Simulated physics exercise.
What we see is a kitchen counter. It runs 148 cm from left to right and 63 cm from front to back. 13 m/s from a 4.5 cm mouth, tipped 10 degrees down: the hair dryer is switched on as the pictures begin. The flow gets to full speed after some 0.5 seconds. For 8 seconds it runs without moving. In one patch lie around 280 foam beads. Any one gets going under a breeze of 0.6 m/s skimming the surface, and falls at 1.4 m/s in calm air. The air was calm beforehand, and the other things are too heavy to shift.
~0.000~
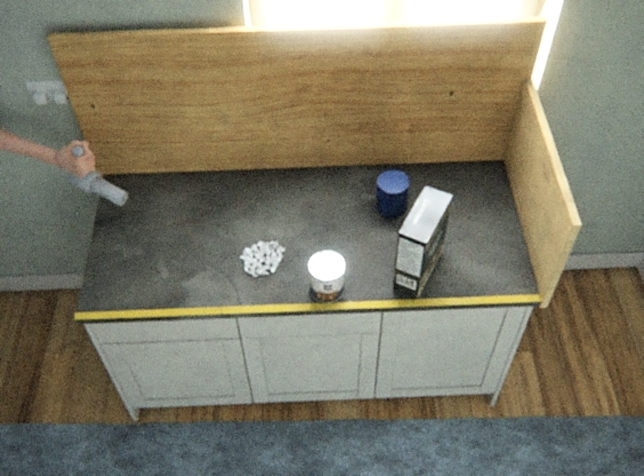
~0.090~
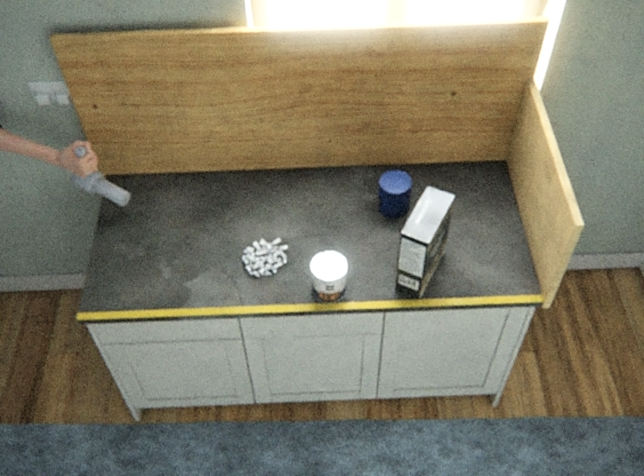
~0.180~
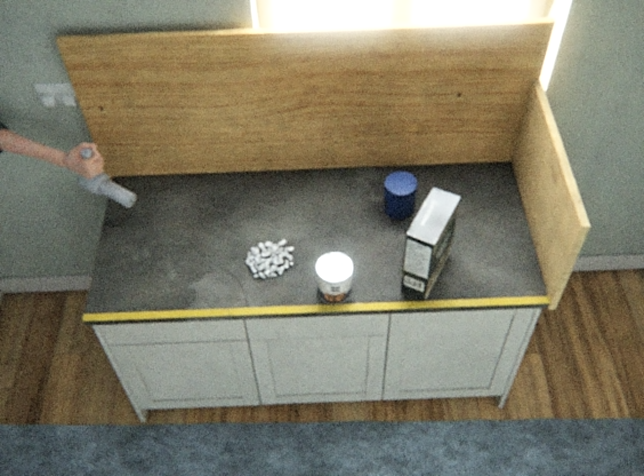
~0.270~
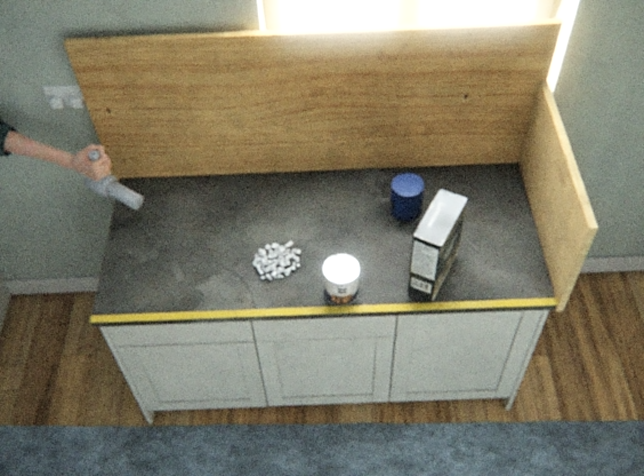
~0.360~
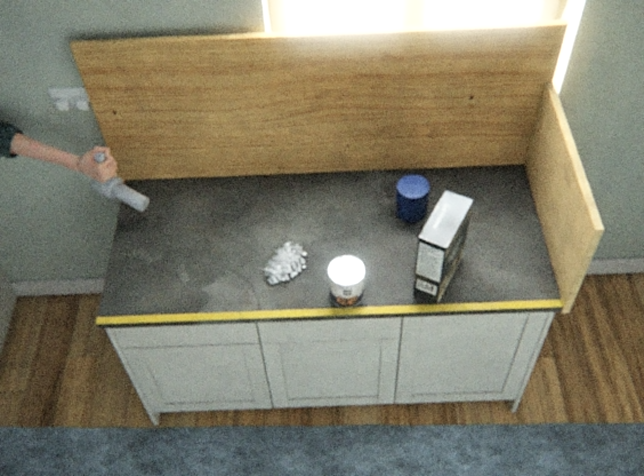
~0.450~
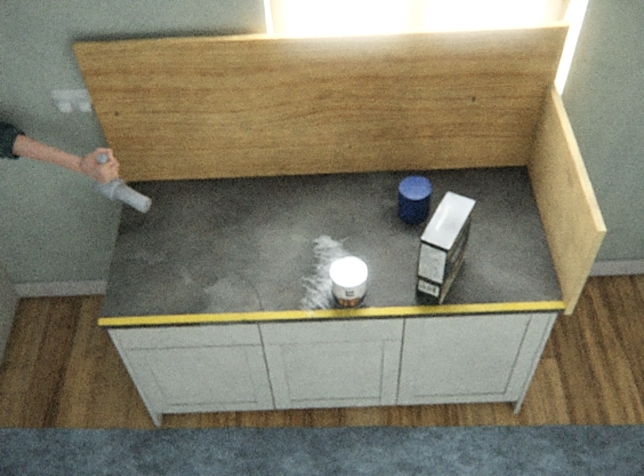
We see a hand holding a hair dryer at the left of a kitchen counter, pointed toward a patch of white beads that lies still, then stirs and streaks rightward around a white-topped tin, while the other items stay put.
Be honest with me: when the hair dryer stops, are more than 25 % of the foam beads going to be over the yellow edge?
Yes: The quarter limit is broken.
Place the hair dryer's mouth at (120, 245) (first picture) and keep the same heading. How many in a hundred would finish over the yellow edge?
About 0 %.
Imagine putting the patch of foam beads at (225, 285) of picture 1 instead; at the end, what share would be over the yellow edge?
Roughly 100 per cent.
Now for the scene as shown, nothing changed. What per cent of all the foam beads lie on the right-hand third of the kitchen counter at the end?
I'd estimate around 60 per cent.
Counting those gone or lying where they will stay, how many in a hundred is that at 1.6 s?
About 40 per cent.
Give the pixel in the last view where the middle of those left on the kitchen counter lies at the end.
Around (464, 183).
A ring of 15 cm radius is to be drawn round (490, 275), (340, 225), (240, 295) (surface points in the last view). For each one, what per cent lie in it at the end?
Taking the spots one by one, around 0 %, 0 % and 0 %.
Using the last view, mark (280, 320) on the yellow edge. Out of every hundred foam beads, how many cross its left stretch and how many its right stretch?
Roughly 0 % cross the left stretch, and around 40 % the right stretch.
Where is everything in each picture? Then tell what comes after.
In the first frame, the middle of the foam beads is near (260, 258), none has stirred yet and the mouth of the hair dryer is at (124, 199).
In the second frame, the middle of the foam beads is near (262, 258), none has stirred yet and the yellow edge is centred on (311, 311).
In the third frame, the middle of the foam beads is near (268, 261), none has stirred yet, the top of a tin is at (334, 267) and the top of a jar is at (401, 183).
In the fourth frame, the middle of the foam beads is near (276, 261) and none has stirred yet.
In the fifth frame, the middle of the foam beads is near (286, 264), the farthest in sight from the hair dryer is at (304, 267) and about 35 % have left their places.
In the sixth frame, the middle of the foam beads is near (330, 272), the farthest in sight from the hair dryer is at (333, 299) and all have left their places.
After 1.6 s, 41 % are over the yellow edge; the middle of those still in play is near (471, 190); 42 % have settled or left.
After 2.6 s, 42 % are over the yellow edge; the middle of those still in play is near (473, 189); 43 % have settled or left.
After 4.4 s, 43 % are over the yellow edge; the middle of those still in play is near (467, 185); 46 % have settled or left.
After 8.0 s, at the end, 44 % are over the yellow edge; the middle of those still in play is near (464, 183).
